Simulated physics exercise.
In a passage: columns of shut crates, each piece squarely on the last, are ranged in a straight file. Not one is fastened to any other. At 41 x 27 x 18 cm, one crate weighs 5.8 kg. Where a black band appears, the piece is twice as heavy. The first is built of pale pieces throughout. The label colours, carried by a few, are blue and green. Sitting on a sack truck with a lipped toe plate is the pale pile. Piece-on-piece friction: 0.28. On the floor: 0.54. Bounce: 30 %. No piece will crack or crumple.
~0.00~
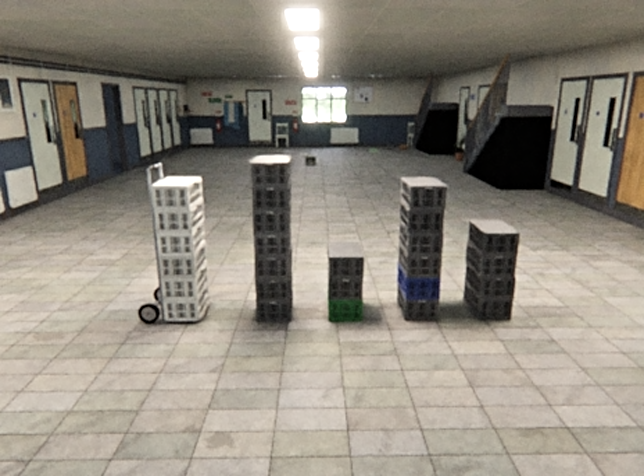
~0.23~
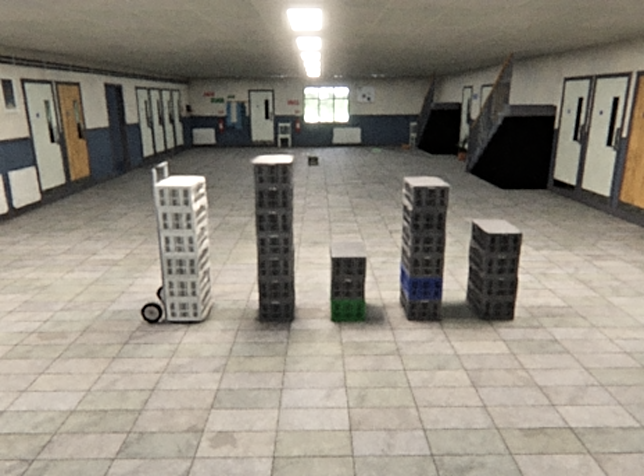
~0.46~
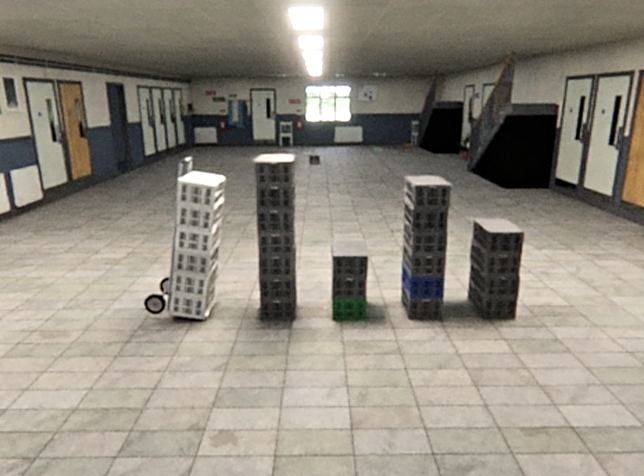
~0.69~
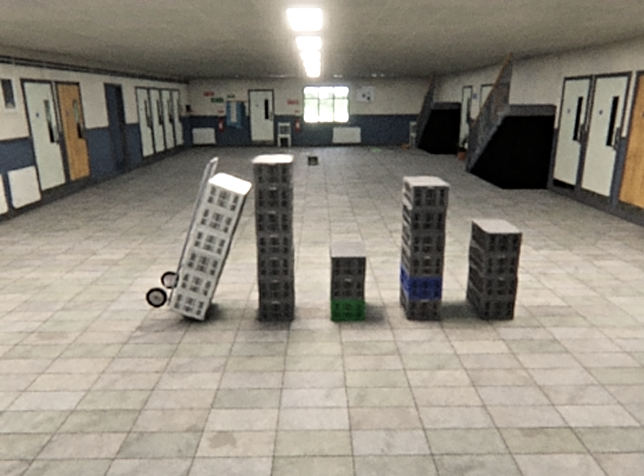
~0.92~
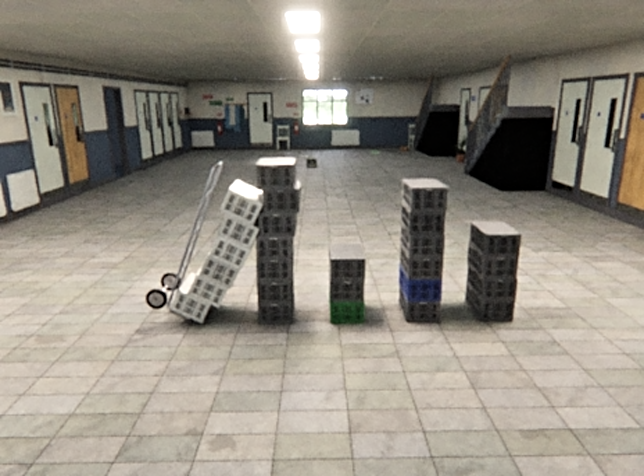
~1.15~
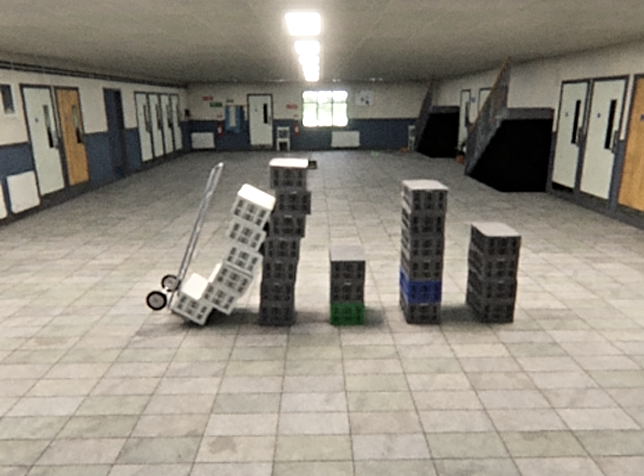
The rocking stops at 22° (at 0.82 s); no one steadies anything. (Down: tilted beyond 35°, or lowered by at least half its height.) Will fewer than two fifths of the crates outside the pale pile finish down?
No, over two fifths of them.
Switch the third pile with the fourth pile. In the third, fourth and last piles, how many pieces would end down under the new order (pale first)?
Pile by pile, you'd see third at 5, fourth at 2 and last at 3 down.
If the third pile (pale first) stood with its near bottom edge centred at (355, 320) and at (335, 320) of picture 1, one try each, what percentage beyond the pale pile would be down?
I'd say close to 80 percent, then close to 80 percent.
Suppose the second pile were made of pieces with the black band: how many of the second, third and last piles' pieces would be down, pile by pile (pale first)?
Down per pile - second: 0, third: 0, last: 0.
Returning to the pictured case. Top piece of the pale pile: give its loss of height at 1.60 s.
About 20 cm.
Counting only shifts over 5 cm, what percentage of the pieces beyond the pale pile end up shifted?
Shifted share: 85 %.
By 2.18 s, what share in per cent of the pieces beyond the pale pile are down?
35 %.
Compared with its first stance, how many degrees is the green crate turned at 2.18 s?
It sits at about 10 degrees.
After 1.60 s, 6 of the pale pile down; none of the 20 other crates down, 7 disturbed.
After 2.18 s, 6 of the pale pile down; 7 of the 20 other crates down; blue crate leaning 12°; green crate leaning 12°.
After 2.94 s, 5 of the pale pile down; 15 of the 20 other crates down; blue crate leaning 41°, 12 cm lower; green crate shifted 33 mm.
At rest (4.2 s), 5 of the pale pile down; 16 of the 20 other crates down; blue crate leaning 40°, 12 cm lower; green crate shifted 33 mm. That is 80 per cent. As the last picture would show them, middles, blue crate near (456, 297), green crate near (350, 304).
